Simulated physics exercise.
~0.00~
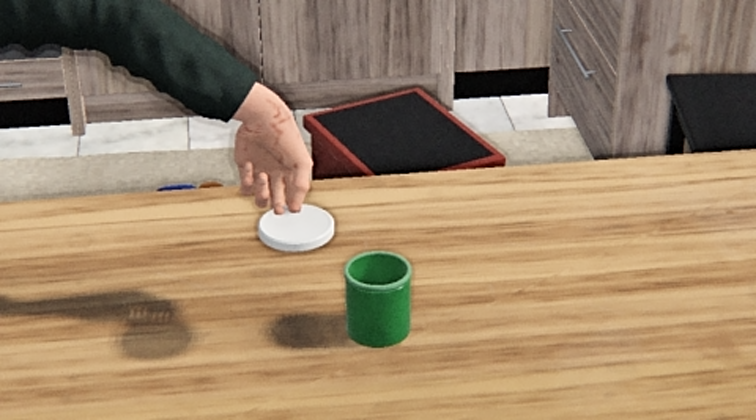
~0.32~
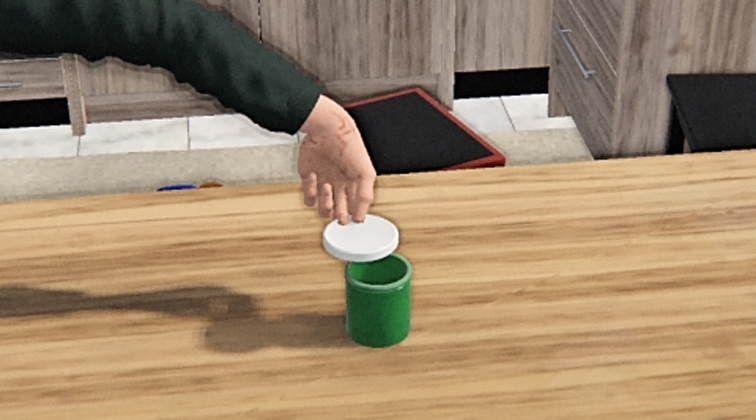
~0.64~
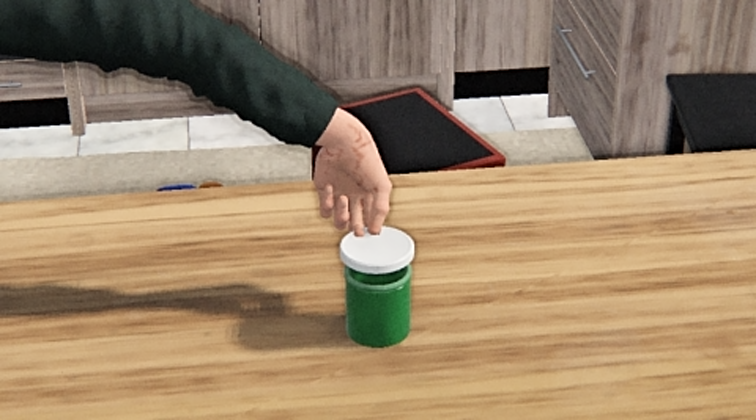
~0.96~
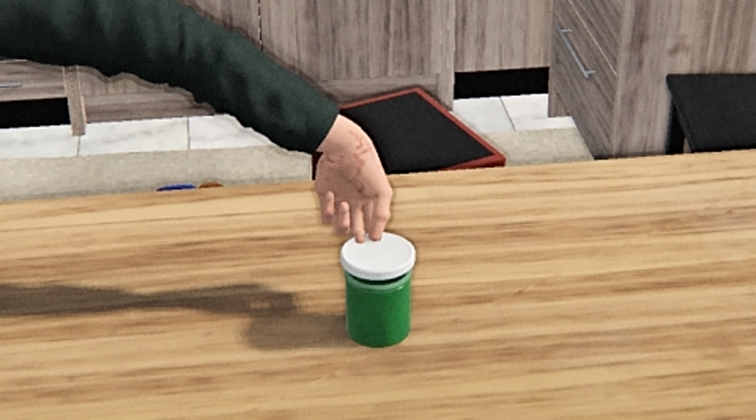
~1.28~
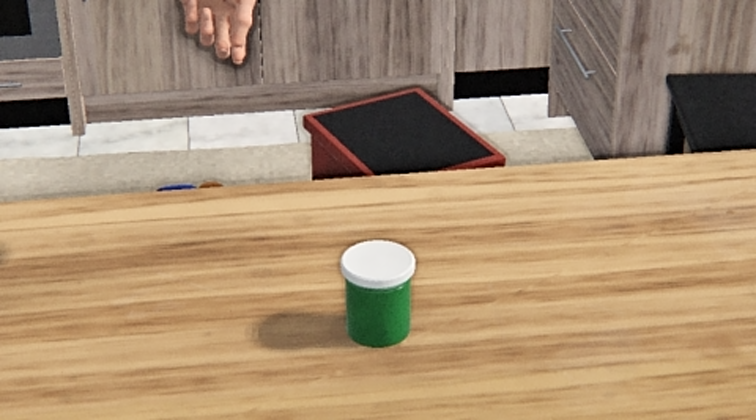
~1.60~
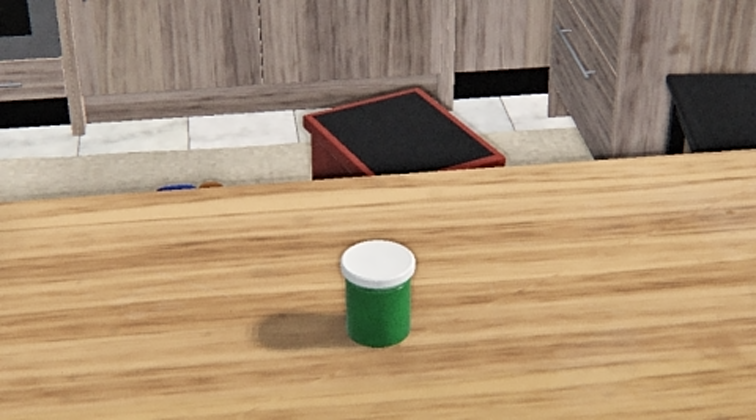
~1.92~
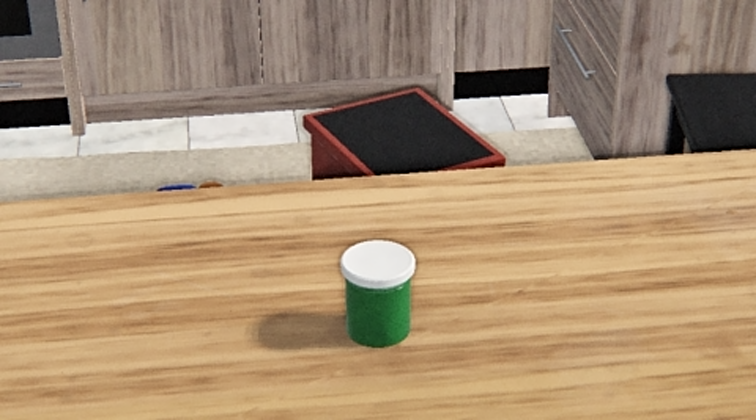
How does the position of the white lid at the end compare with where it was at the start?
At the start the white lid is held under the hand, up and to the left of the green jar. By the end it has moved right and down and rests on top of the jar, covering its opening.
